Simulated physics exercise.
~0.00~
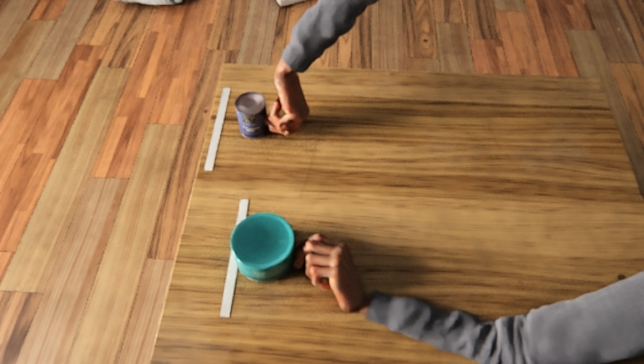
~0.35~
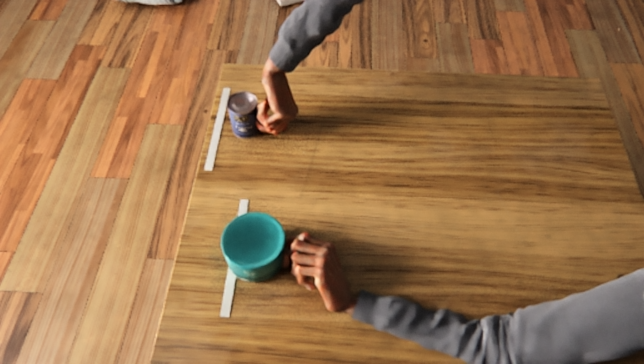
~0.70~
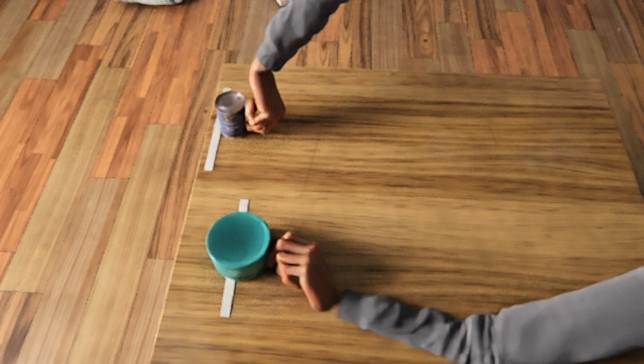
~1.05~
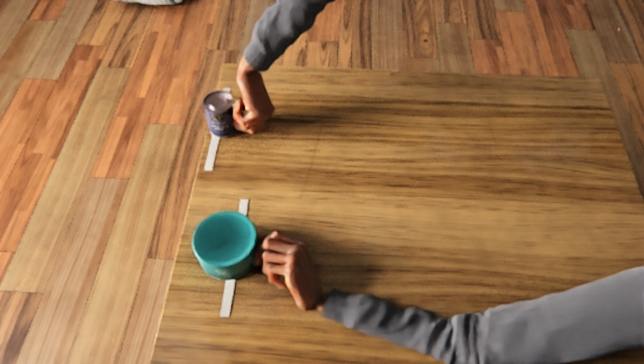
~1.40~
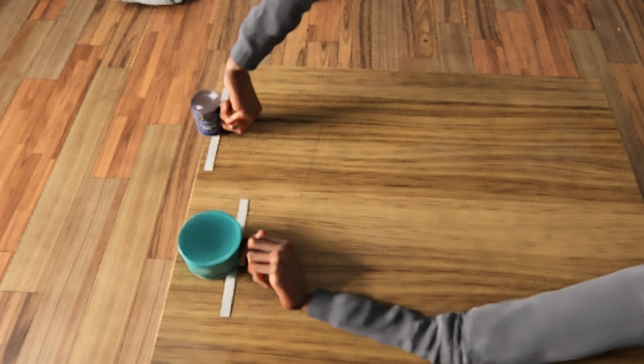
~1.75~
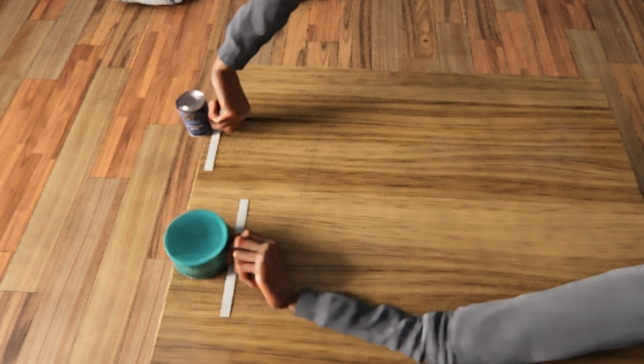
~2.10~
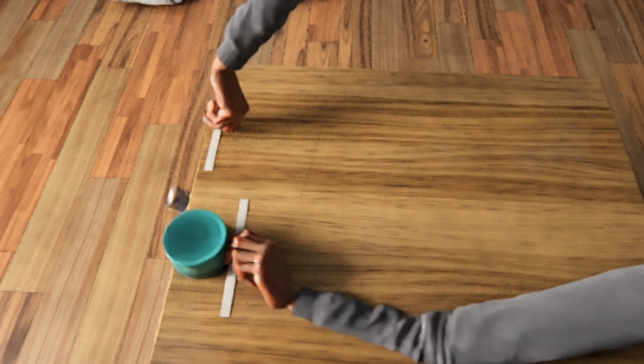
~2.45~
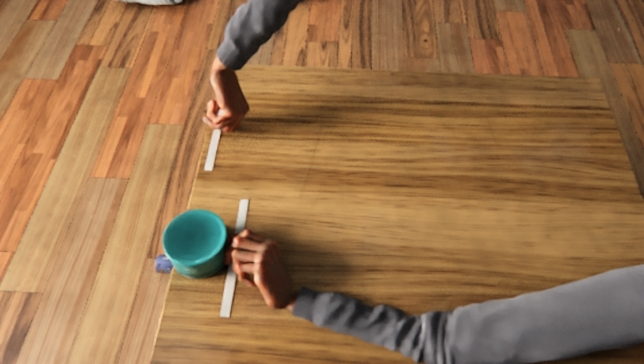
Two grey-sleeved arms reach over a striped wooden table above a plank floor, seen from overhead at a slant, each hand resting against an object near a pale strip of tape. The upper hand has a small blue-grey tin, and the lower one a wide turquoise tub. Both hands slowly push their objects left, across the tape and towards the table's left edge. The hands stop at the tape, and the tin tips and drops over the edge. It falls to the floor, ending on its side, partly hidden behind the tub, which stays on the table.
